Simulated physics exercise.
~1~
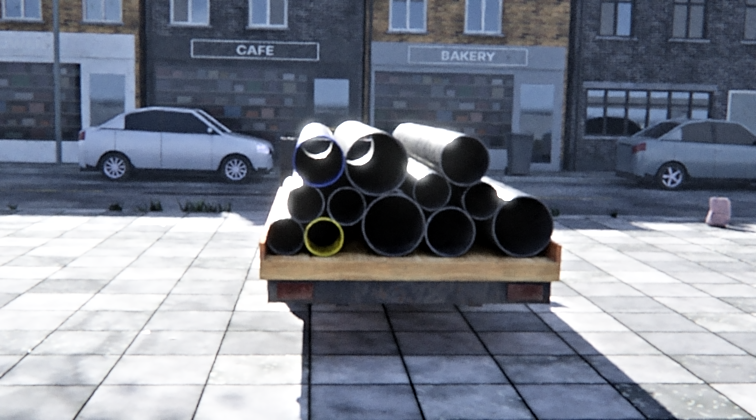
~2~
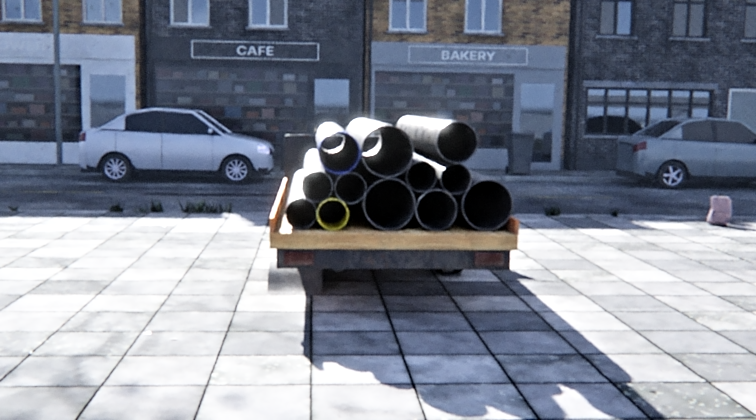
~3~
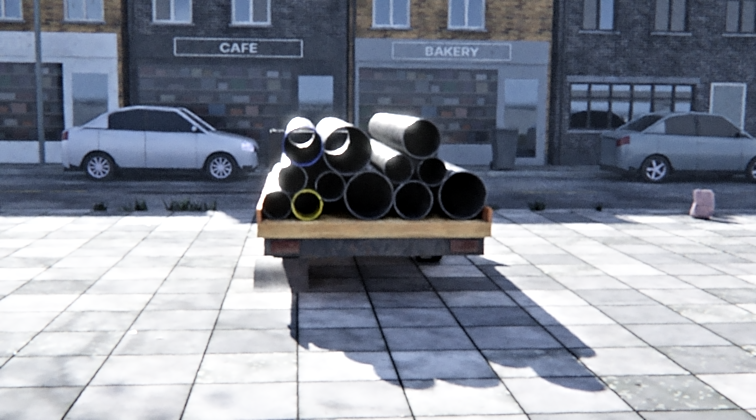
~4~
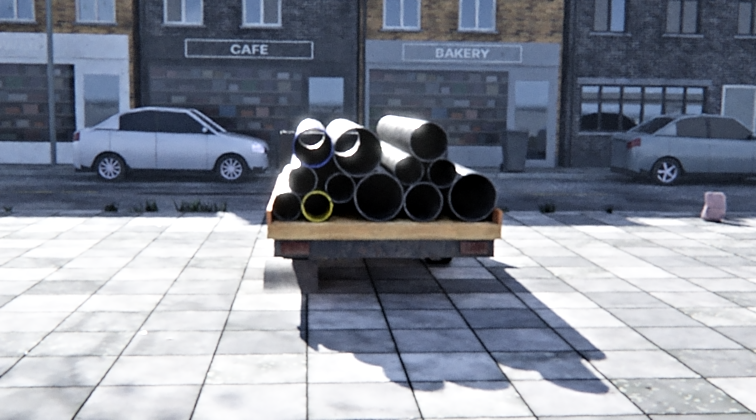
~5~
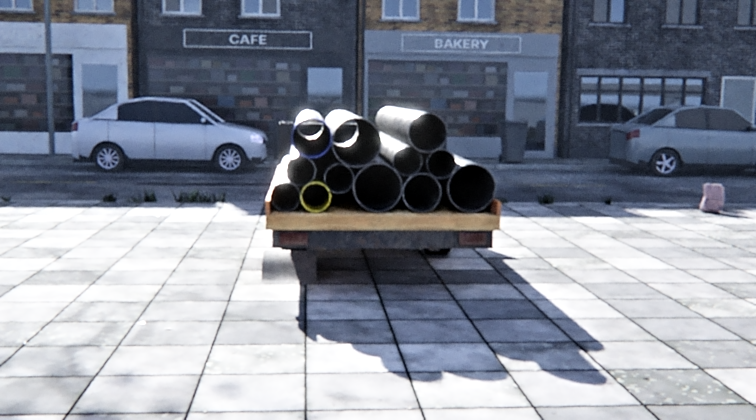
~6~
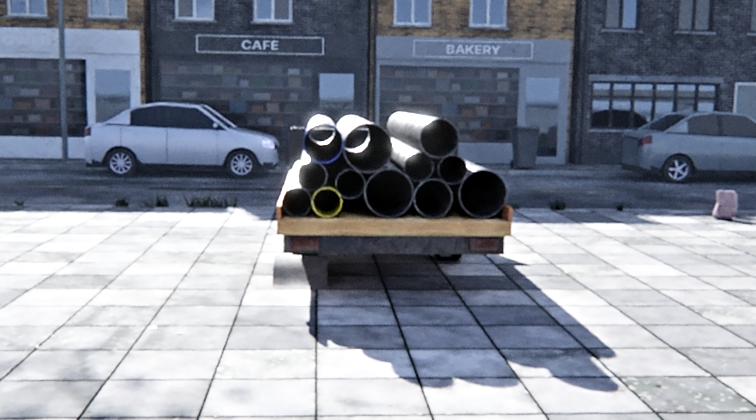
On a sunlit paved area across from a cafe and a bakery, with pale cars parked by the shopfronts, a flatbed with low wooden edges carries a stack of dark pipes, their open ends facing us. One with a yellow rim lies near the left on the bottom, and one with a blue rim sits higher up. The bed tilts and the pipes shift slightly, the two coloured ones turning a little. Then the bed levels and they roll back a touch. The load settles and stays still, with every pipe aboard, yellow below and blue still on top.
